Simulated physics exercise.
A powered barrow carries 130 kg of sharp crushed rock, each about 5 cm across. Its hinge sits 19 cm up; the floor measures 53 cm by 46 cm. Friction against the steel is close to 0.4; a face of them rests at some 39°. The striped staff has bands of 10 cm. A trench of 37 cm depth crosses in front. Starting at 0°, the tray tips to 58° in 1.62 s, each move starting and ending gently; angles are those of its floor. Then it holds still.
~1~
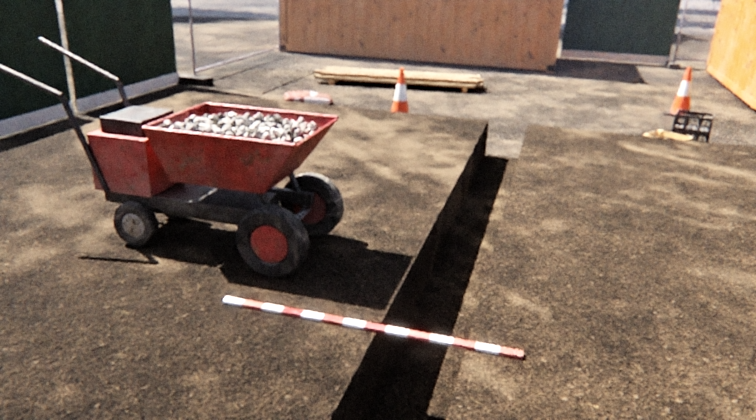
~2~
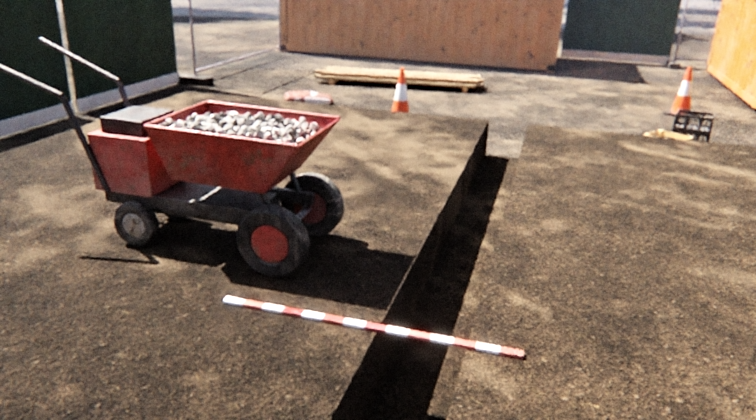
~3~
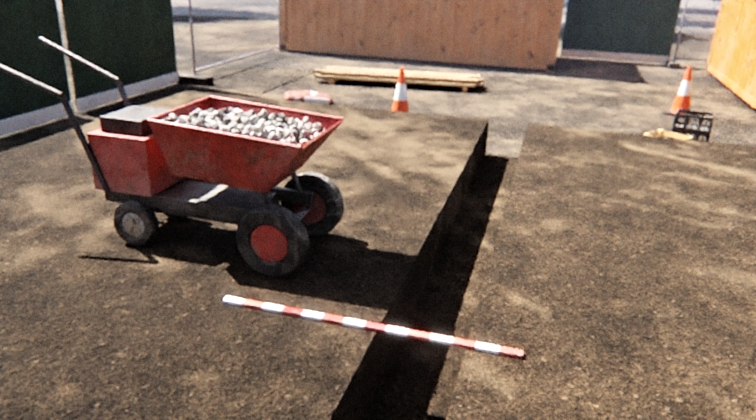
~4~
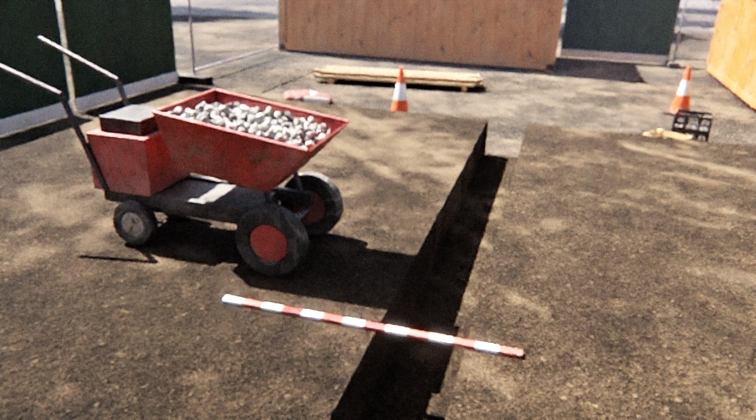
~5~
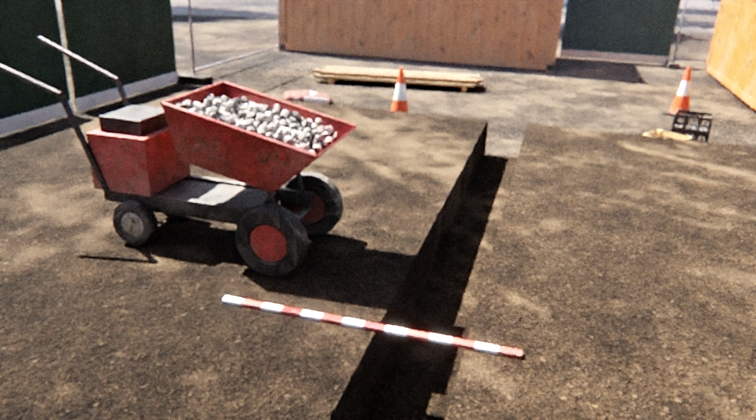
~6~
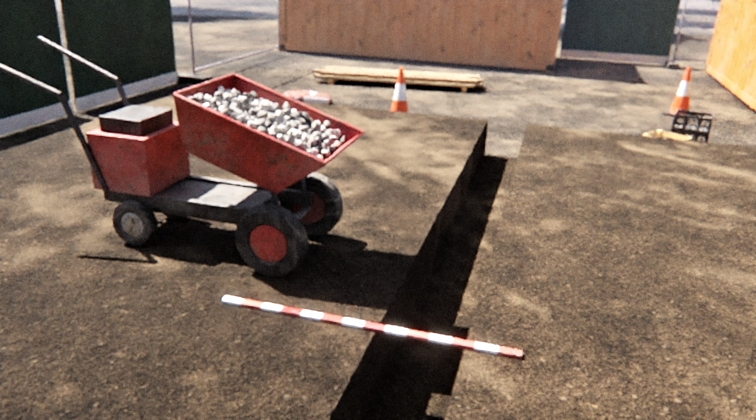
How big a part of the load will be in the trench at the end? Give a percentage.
Roughly 25 per cent ends in the trench.
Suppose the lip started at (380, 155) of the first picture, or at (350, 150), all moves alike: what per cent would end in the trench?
First some 15, then 25 per cent.
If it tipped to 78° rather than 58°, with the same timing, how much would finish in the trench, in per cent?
In that case some 95 per cent.
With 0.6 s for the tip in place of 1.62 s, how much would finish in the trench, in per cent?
In that case some 45 per cent.
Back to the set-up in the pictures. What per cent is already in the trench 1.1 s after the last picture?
Some 5 per cent.
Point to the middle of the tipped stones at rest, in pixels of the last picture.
Near (438, 335).
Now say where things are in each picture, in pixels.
In the first frame, lip at (295, 146), floor tilted 0°, highest stones at (260, 119).
In the second frame, the tray is at 1°, its lip at (297, 146); the top of the load is at (248, 118).
In the third frame, lip at (301, 148), floor tilted 3°, highest stones at (242, 115).
In the fourth frame, the tray is at 7°, its lip at (308, 151); the top of the load is at (228, 109).
In the fifth frame, lip at (316, 157), floor tilted 12°, highest stones at (225, 102).
In the sixth frame, lip at (326, 164), floor tilted 18°, highest stones at (231, 95).
Then, 0.6 s after the last picture the floor is at 49°, 100 % in the tray; the foremost stones are at (366, 192).
Then, 1.1 s after the last picture the floor is at 58°, 93 % in the tray, 4 % short of the trench, 3 % in the trench; the foremost stones are at (426, 313).
Then, 1.5 s after the last picture the floor is at 58°, 82 % in the tray, 5 % short of the trench, 13 % in the trench; the foremost stones are at (468, 345).
Then, 3.4 s after the last picture the floor is at 58°, 71 % in the tray, 4 % short of the trench, 25 % in the trench; the foremost stones are at (473, 336).
